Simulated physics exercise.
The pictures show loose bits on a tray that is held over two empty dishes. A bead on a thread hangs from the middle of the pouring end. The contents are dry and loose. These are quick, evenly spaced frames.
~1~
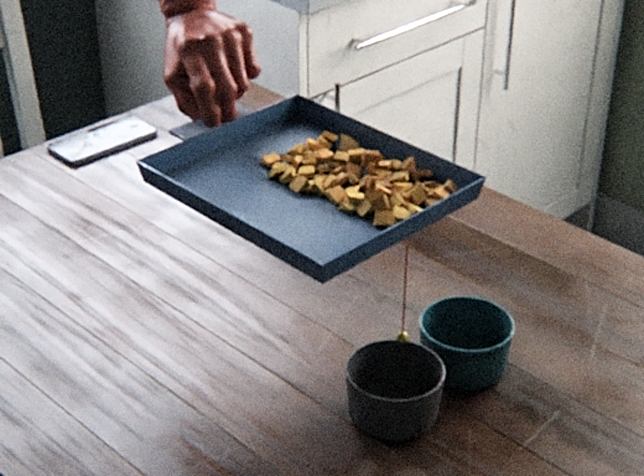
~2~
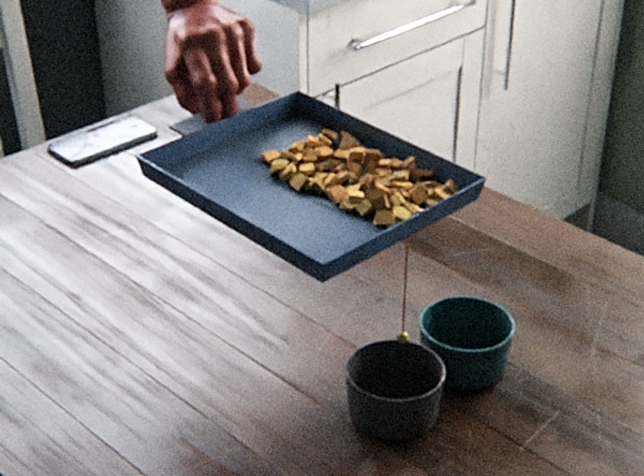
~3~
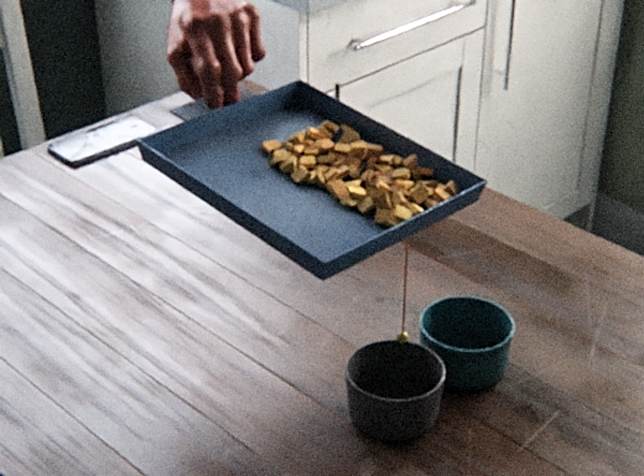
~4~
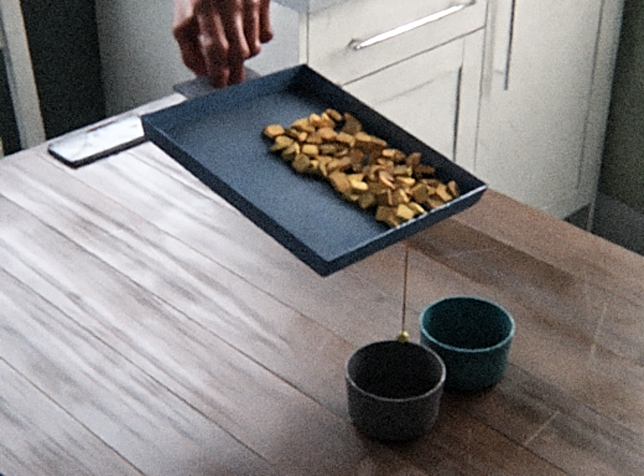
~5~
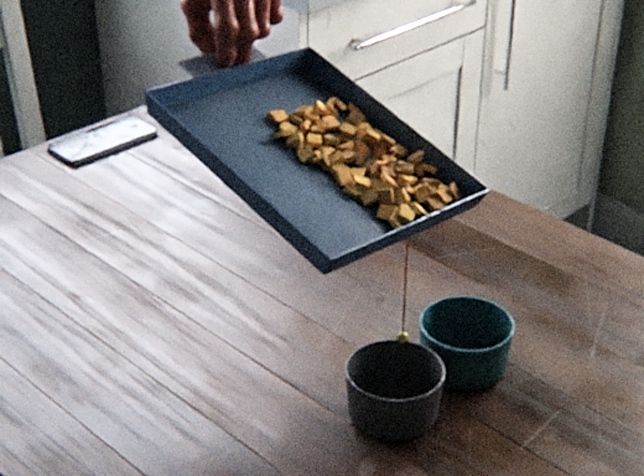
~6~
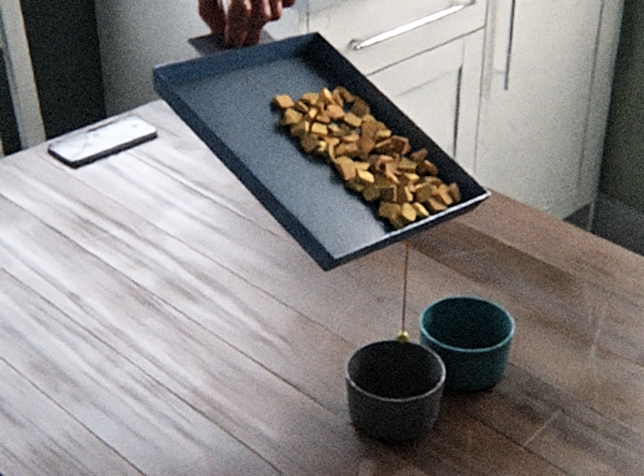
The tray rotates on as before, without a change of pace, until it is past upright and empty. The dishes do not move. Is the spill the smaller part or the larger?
In the dishes lies the larger part of it.
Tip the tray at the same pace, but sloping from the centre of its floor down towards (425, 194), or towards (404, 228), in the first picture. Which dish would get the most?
One: The right dish. Two: The dish on the right.
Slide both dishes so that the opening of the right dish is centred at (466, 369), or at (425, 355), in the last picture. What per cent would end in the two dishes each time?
Near 30 % and 20 %.
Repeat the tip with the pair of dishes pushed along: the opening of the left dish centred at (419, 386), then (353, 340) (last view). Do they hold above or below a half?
At the first place above a half, at the second under half.
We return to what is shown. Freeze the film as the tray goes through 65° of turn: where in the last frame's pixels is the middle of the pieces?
Close to (432, 183).
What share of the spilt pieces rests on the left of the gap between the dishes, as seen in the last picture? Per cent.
About 0 per cent.
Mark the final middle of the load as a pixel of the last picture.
Roughly at (472, 361).
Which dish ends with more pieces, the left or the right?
Fuller: The right one.
Shortly afterwards, tray tipped steeply; the whole lot on the tray.
Next, tray tipped past a quarter turn; near a third on the tray; near a third in the right dish; a little outside both; a little in the air.
Some moments later, tray tipped past a quarter turn; only a few in the left dish; near two thirds in the right dish; near a quarter outside both.
In the end, tray tipped past a quarter turn; only a few in the left dish; near two thirds in the right dish; near a quarter outside both.
